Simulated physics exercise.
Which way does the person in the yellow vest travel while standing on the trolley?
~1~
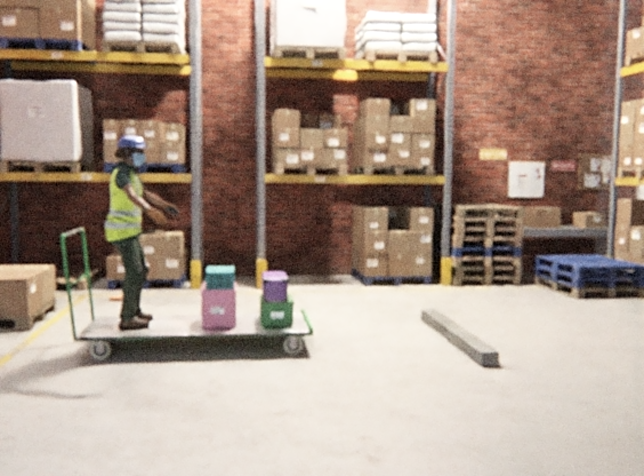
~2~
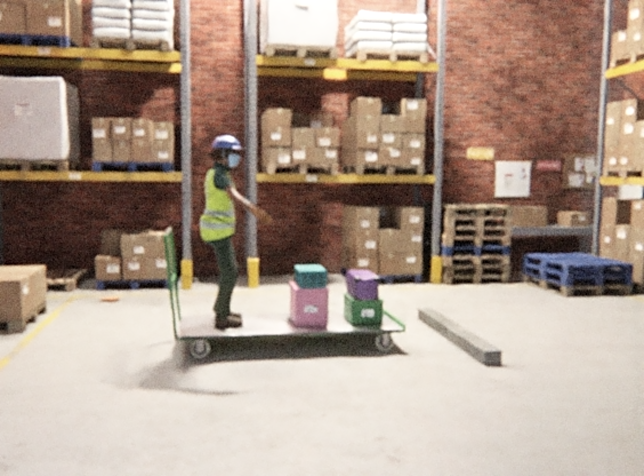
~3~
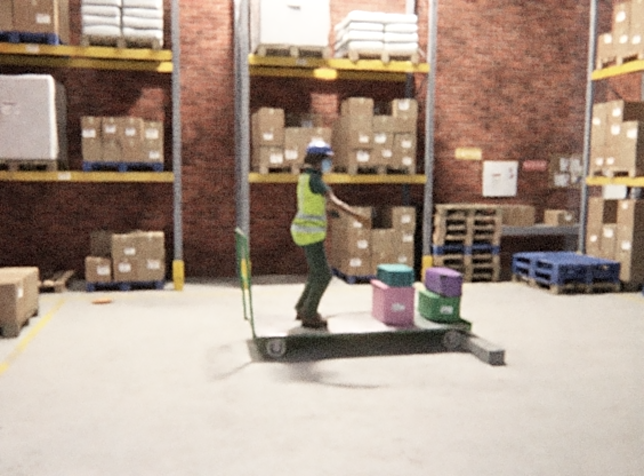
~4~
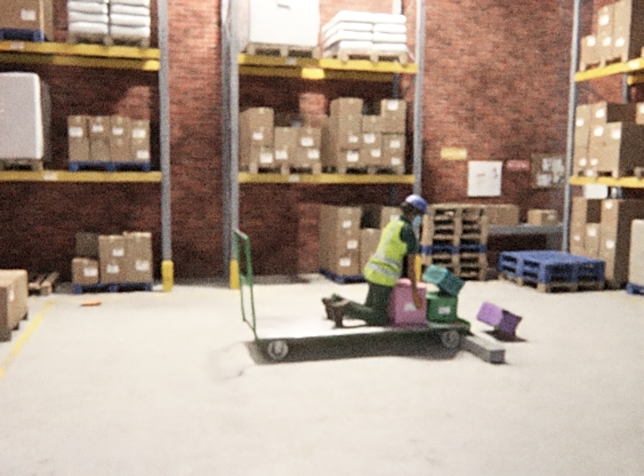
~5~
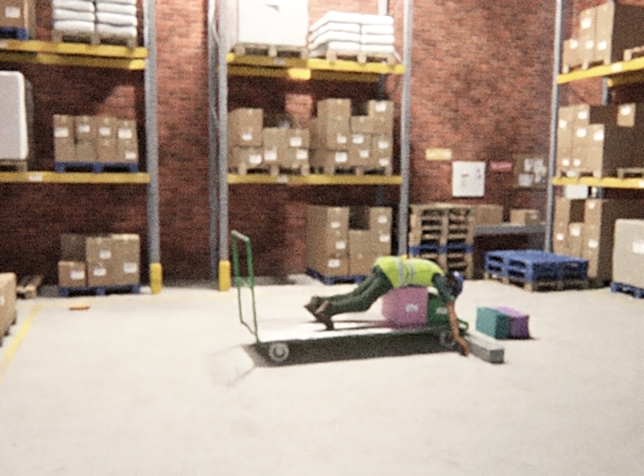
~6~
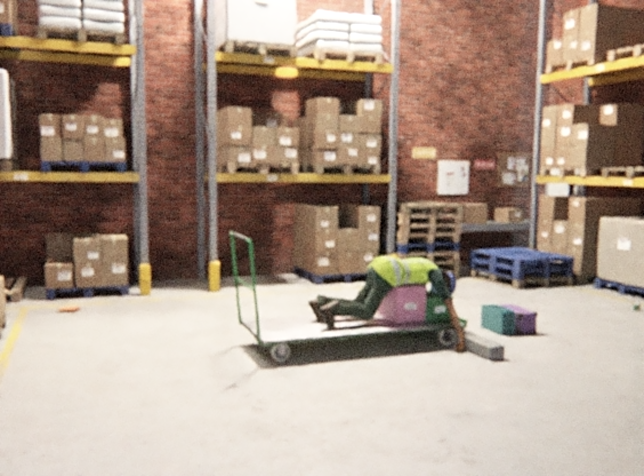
The person travels to the right, riding along with the trolley toward the low bar on the floor.
A flat trolley carrying a standing worker and four boxes rolled right and stopped against a low bar on the warehouse floor, pitching the worker face down over the pink and green boxes while the purple and teal ones landed beyond the front.
